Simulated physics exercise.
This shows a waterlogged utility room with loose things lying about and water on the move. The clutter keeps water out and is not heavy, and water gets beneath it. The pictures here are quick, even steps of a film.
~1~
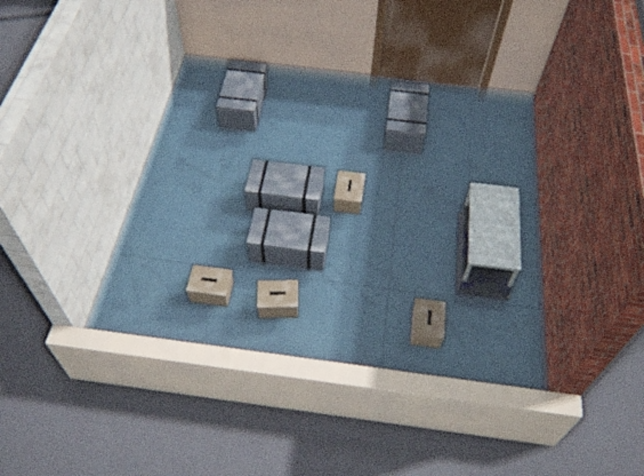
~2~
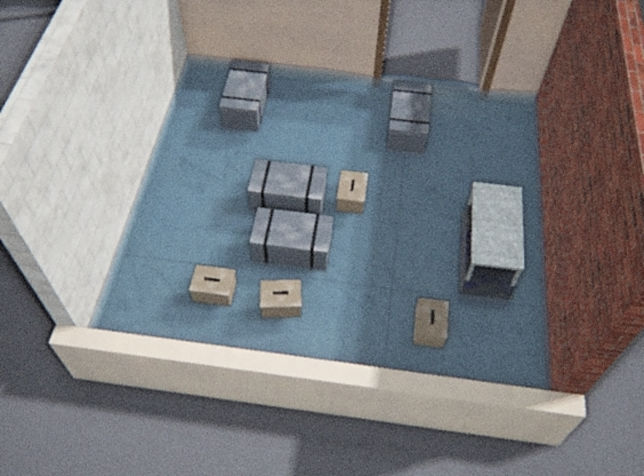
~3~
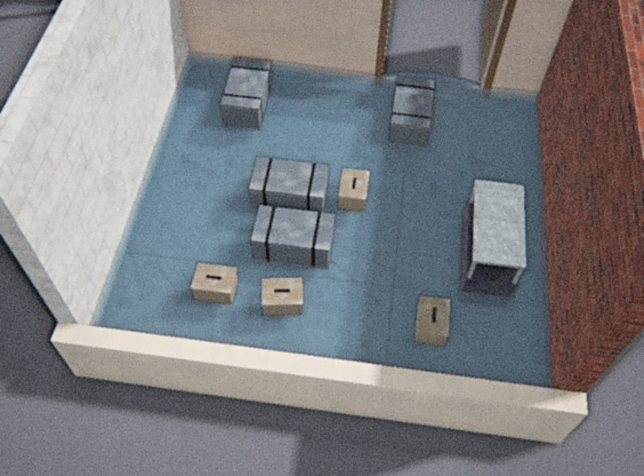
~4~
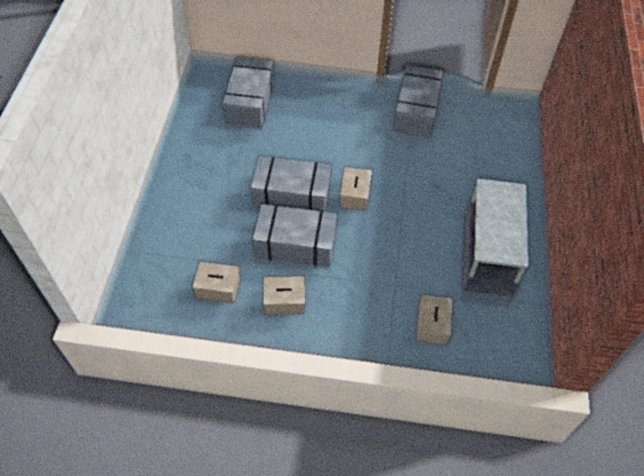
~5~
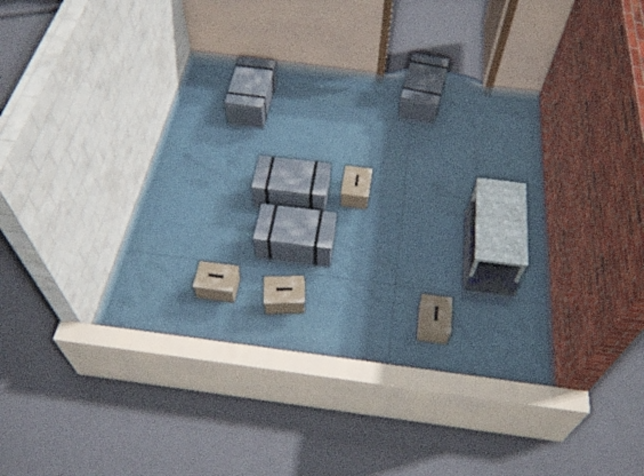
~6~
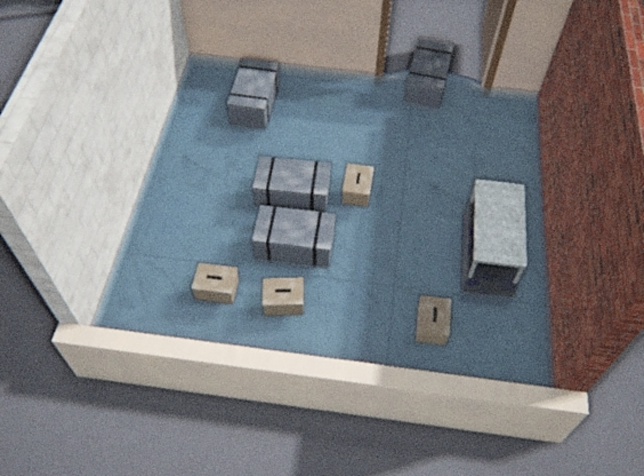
In a flooded utility room with blue water across the floor, grey trunks, small tan boxes and a pale table sit scattered about as the brown door at the back gives way to an open doorway. The trunk nearest the opening then drifts backward and slightly right into the doorway, while the other things barely shift.
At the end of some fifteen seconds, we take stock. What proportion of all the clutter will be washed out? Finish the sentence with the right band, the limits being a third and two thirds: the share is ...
The share is from a third to two thirds.
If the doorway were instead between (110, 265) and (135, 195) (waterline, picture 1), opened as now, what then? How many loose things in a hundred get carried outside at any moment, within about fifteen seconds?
Some 50 per cent.
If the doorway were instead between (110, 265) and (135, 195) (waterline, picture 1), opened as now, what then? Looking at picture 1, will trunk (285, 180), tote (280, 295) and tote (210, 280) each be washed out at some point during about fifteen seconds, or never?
Outcome by item: Exited / exited / exited.
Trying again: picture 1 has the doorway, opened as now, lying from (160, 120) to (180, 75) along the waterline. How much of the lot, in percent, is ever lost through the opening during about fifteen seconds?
Estimate: Near 20 %.
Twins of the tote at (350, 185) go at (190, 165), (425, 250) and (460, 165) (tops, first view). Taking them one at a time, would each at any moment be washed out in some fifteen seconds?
Remains, exits, exits.
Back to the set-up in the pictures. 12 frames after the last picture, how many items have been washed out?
The number comes to 1.
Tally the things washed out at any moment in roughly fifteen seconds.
The count is 4.
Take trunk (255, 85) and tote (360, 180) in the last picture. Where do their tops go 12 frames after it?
Near (325, 74) and (427, 107).
A moment on, 1 of 8 are out; 7 afloat.
Next, 1 of 8 are out; 7 afloat.
Later, 2 of 8 are out; 6 afloat.
In the end, 4 of 8 are out; 4 afloat.
